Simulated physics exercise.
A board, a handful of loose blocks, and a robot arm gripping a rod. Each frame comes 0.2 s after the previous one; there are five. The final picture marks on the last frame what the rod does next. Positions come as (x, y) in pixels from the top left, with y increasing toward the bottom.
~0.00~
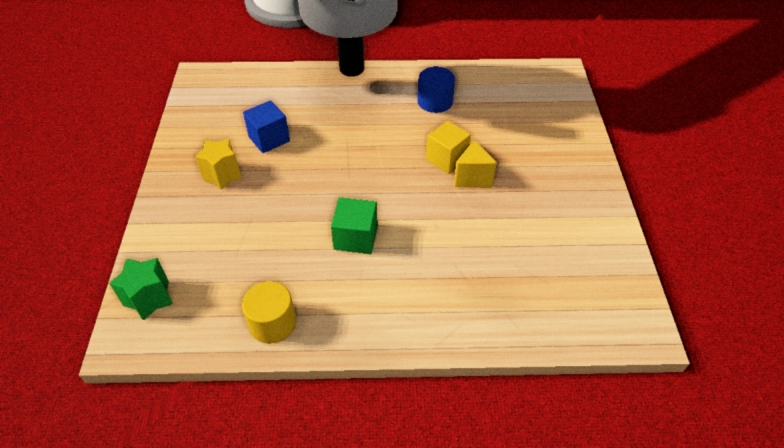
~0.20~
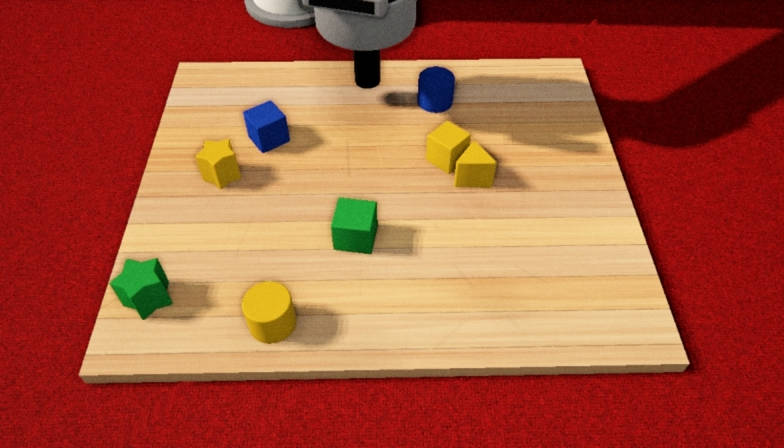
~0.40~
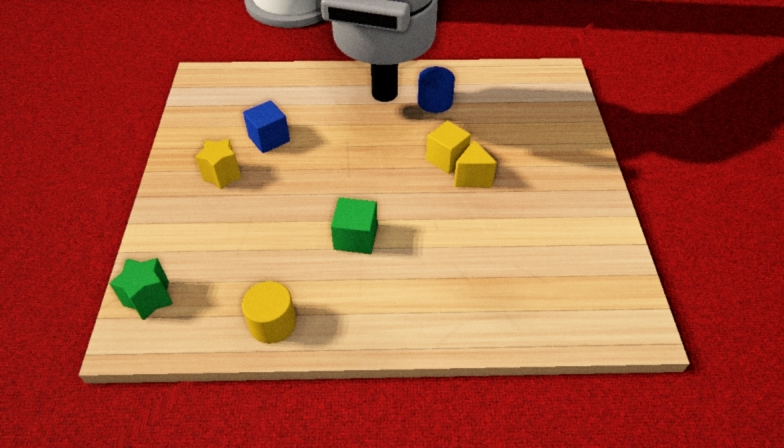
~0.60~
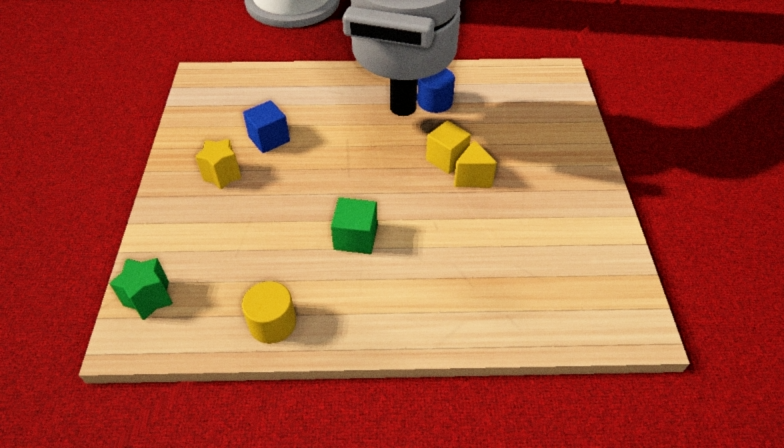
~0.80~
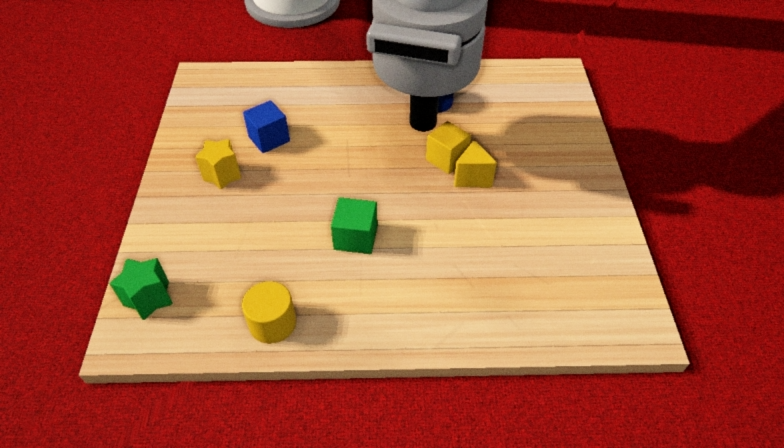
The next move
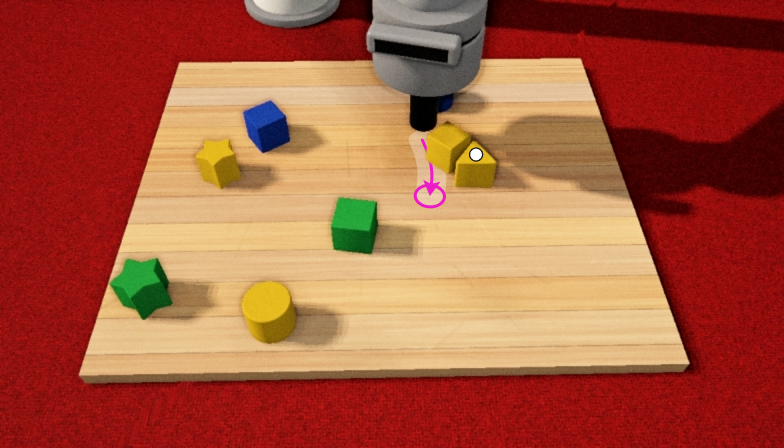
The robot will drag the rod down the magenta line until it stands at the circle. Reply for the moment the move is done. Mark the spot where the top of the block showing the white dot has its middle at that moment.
The top centre is at (494, 165).
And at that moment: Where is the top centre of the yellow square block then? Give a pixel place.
I'd guess (465, 156).
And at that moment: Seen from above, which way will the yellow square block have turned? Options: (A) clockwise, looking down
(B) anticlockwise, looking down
It's B.
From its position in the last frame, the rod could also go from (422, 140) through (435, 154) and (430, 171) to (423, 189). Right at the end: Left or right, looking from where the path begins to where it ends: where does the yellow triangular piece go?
The shift is to the left of that direction.
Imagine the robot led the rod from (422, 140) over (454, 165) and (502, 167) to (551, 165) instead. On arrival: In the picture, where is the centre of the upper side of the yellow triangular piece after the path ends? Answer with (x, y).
Around pixel (528, 185).
Drawn move, from (422, 140) by way of (429, 157) and (432, 176) to (430, 196); the dot is on the yellow triangular piece.
What follows on the original path. Halfway along, rod (432, 150); yellow square block (462, 150), turned 25° anticlockwise; yellow triangular piece (489, 162), turned 15° anticlockwise.
At the end, rod (431, 179); blue circular block still; yellow square block (465, 156), turned 35° anticlockwise; yellow triangular piece (494, 164), turned 25° anticlockwise.
